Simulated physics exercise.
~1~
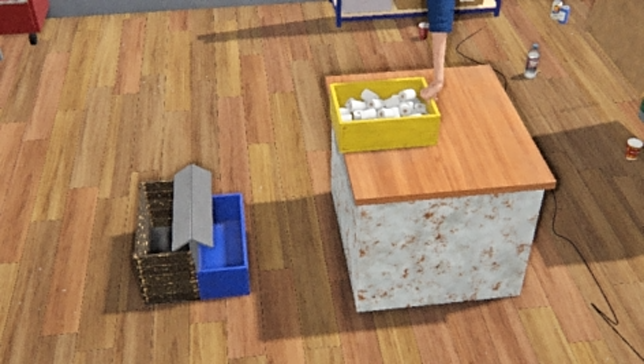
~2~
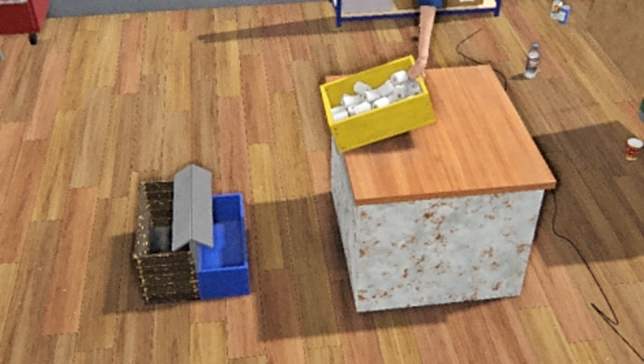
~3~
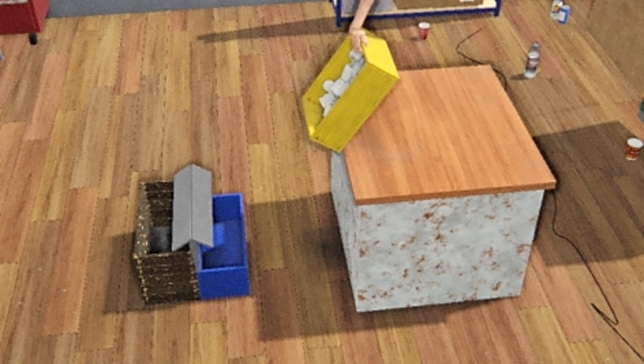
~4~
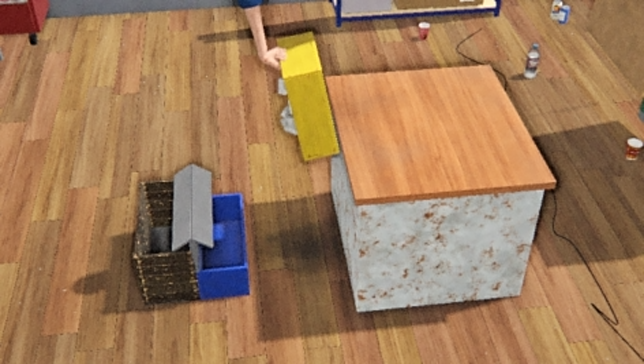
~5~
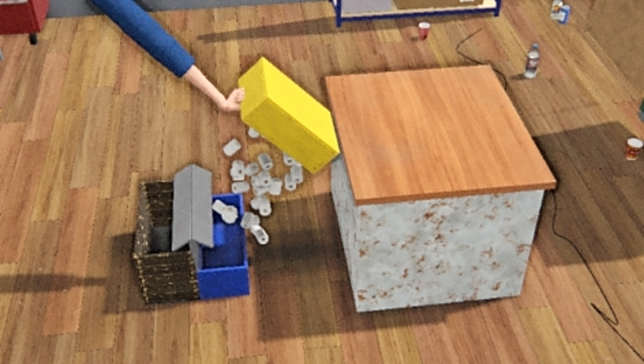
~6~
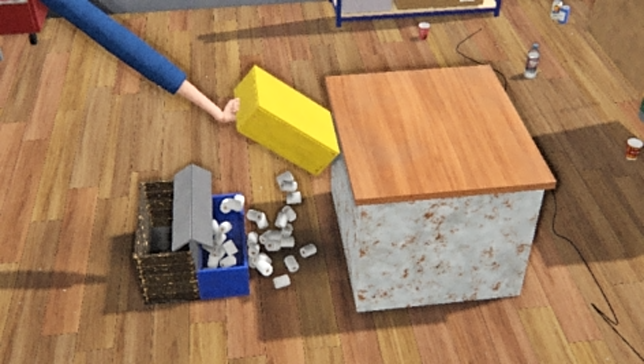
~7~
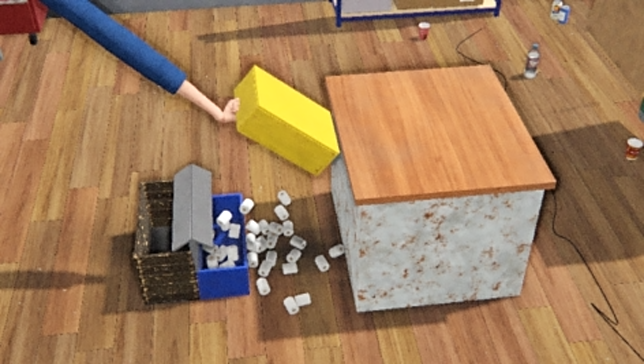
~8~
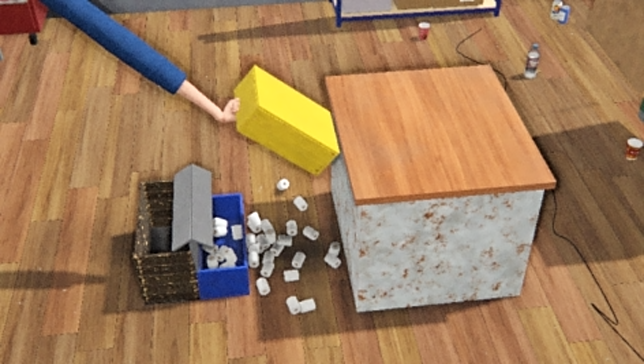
On a wooden floor, a hand tipping a yellow box of white rolls off a bench, some landing in a blue bin, most scattering beside it.
